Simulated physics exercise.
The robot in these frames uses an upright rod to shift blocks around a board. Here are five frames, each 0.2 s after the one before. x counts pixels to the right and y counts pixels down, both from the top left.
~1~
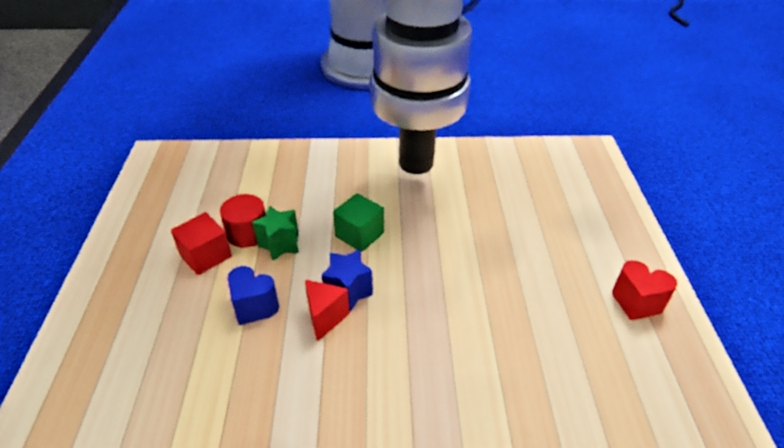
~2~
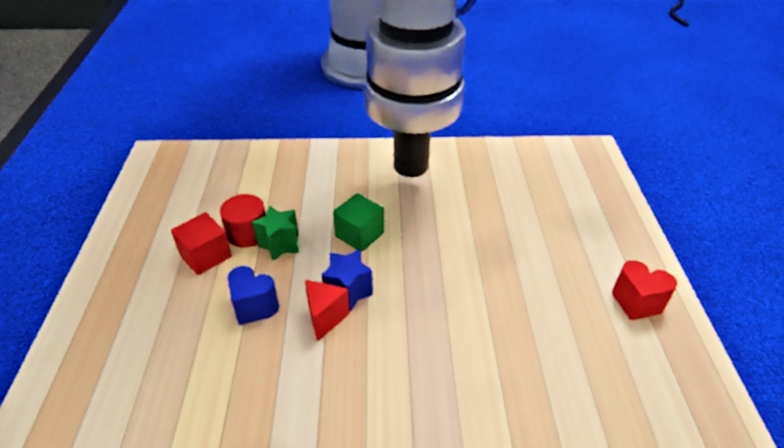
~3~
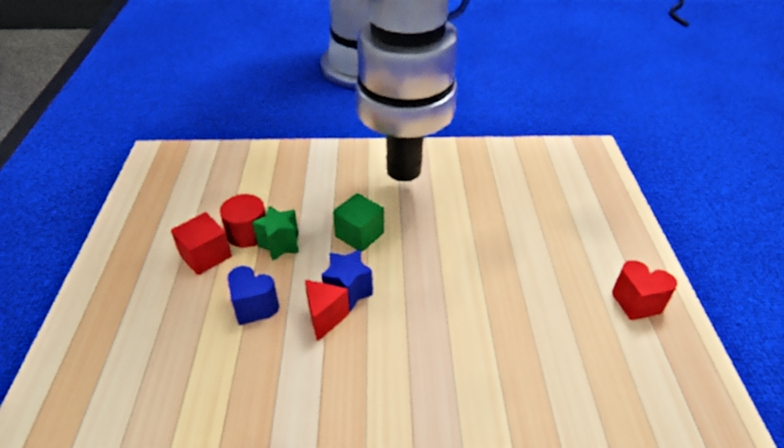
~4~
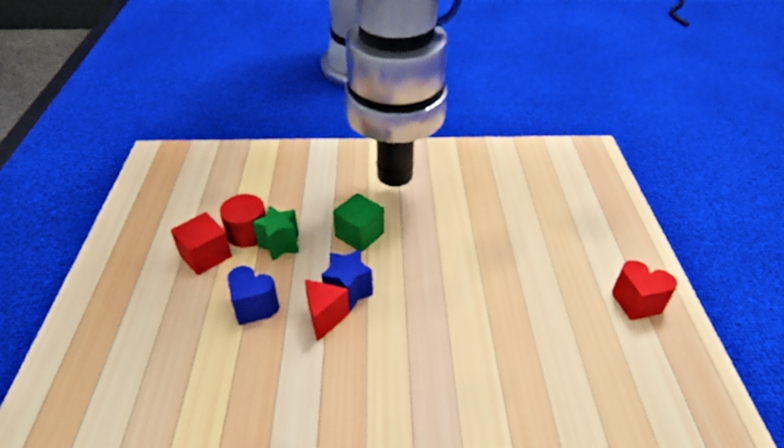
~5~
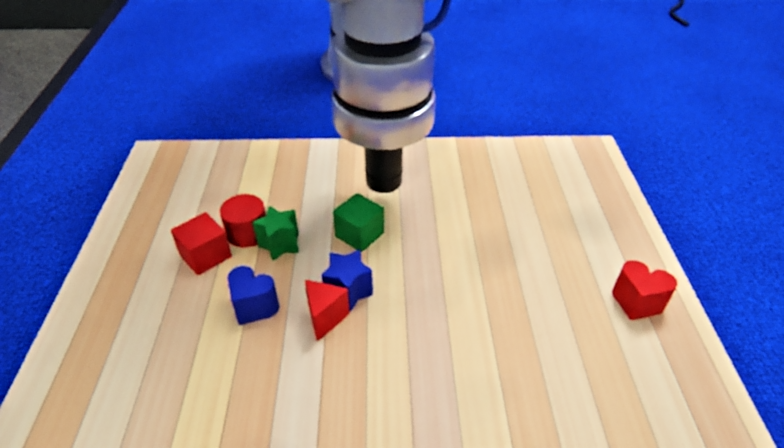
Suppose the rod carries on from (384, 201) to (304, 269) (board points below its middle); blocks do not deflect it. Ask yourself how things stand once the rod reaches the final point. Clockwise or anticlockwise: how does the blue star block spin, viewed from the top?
Bird's-eye view: Counterclockwise.
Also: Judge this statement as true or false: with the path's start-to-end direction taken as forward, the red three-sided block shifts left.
It is true.
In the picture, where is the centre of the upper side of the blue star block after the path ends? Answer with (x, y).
The centre of its top will be at (353, 293).
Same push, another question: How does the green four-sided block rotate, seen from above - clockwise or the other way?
Turns anticlockwise.
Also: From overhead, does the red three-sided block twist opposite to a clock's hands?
My answer is no.
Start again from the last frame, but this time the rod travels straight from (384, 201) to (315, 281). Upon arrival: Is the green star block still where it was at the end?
Yes.
On the path given first. One third of the way, rod at (358, 204); green four-sided block at (351, 223), turned 25° anticlockwise.
Two thirds of the way, rod at (331, 226); red three-sided block at (321, 305); blue star block at (347, 279), turned 15° anticlockwise; green four-sided block at (334, 249), turned 60° anticlockwise.
At the end, rod at (301, 251); green star block unmoved; red three-sided block at (320, 316), turned 25° clockwise; blue star block at (353, 293), turned 40° anticlockwise; green four-sided block at (322, 271), turned 85° anticlockwise.
